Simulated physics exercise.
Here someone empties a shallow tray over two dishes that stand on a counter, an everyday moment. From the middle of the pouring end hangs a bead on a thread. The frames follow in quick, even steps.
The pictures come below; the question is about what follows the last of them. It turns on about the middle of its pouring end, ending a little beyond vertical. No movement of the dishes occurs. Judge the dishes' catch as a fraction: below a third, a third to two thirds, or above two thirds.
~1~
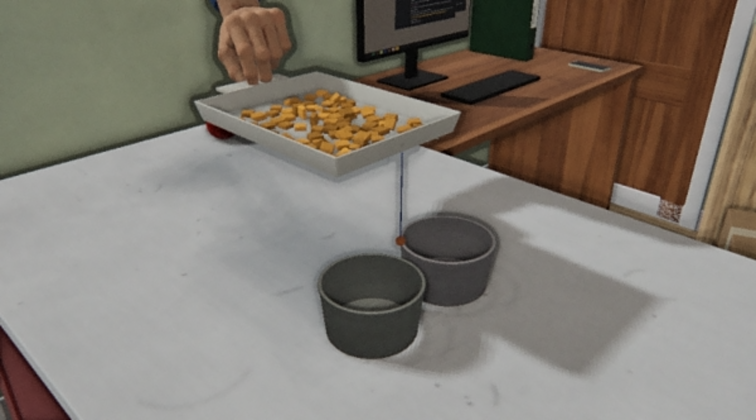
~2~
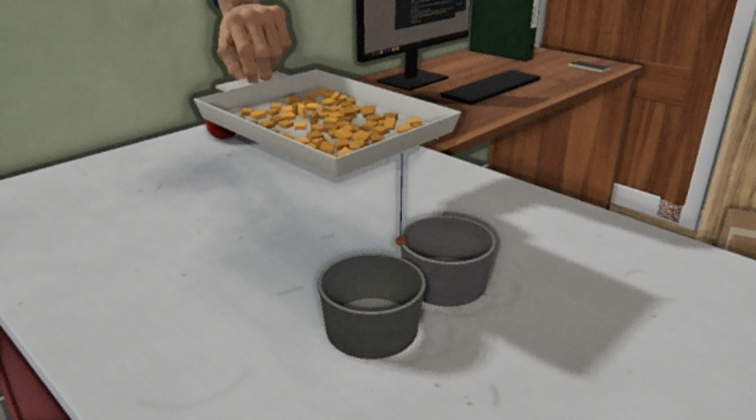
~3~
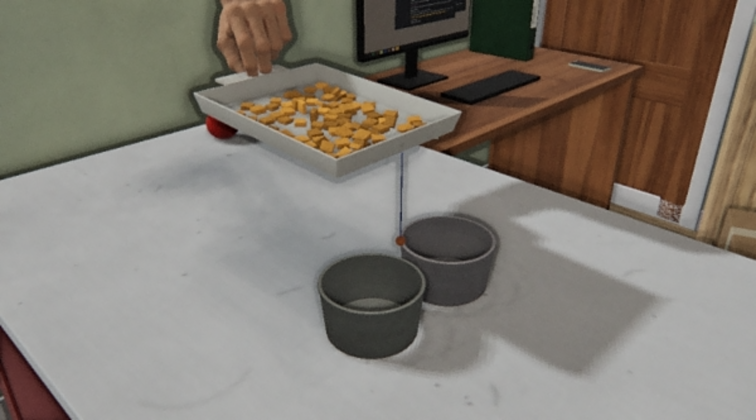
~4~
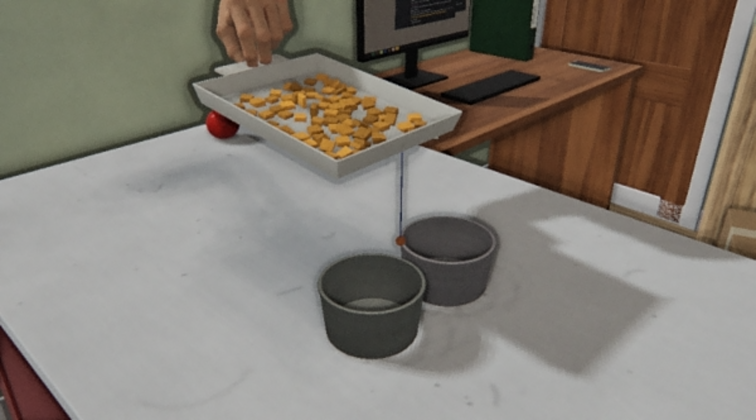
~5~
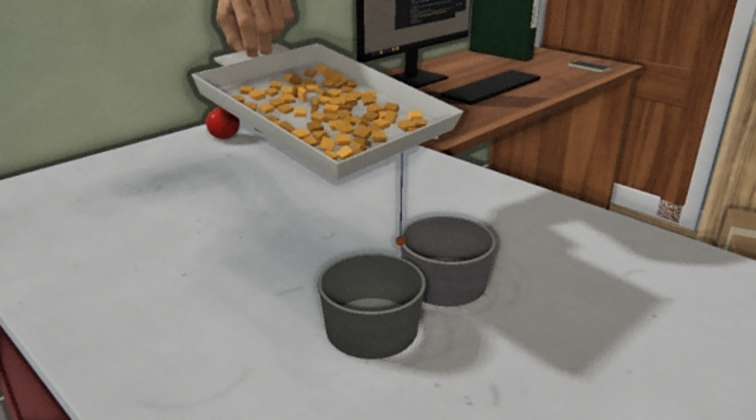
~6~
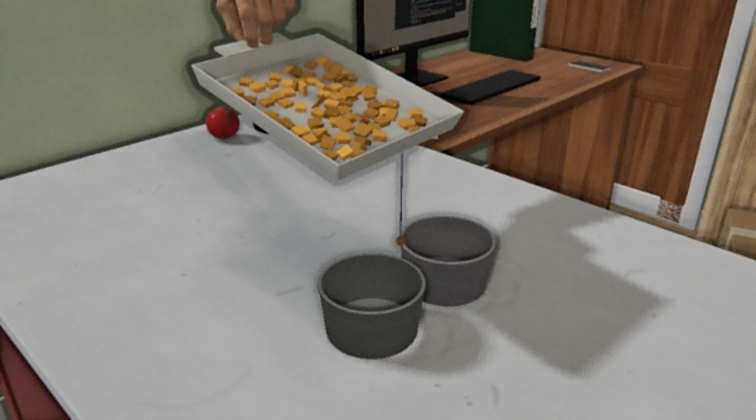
A third to two thirds.
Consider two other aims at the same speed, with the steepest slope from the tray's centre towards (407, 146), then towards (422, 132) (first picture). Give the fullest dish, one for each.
For the first try I'd say the dish over on the right, and for the second, the dish over on the right.
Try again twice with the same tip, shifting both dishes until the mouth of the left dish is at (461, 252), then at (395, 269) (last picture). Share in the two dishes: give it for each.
About 20 per cent, then about 50 per cent.
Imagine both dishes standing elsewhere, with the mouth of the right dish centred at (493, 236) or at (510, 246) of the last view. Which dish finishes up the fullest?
The first time round it's the one placed on the left, and the next time it's the one placed on the left.
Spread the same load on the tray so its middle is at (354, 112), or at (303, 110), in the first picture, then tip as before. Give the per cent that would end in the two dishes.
It's 60 percent the first time and 80 percent the second.
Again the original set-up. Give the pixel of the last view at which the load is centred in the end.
(396, 333).
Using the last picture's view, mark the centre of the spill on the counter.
Near (444, 341).
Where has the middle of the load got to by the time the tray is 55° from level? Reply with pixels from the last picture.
The load's middle is around (369, 110).
Just after the last frame, tray tipped steeply; every one on the tray.
A moment on, tray tipped right over; almost all on the tray; just a few in the left dish; about a tenth outside both.
Further on, tray tipped past a quarter turn; roughly half in the left dish; about a tenth in the right dish; roughly half outside both.
When it is over, tray tipped past a quarter turn; roughly half in the left dish; about a tenth in the right dish; roughly half outside both.
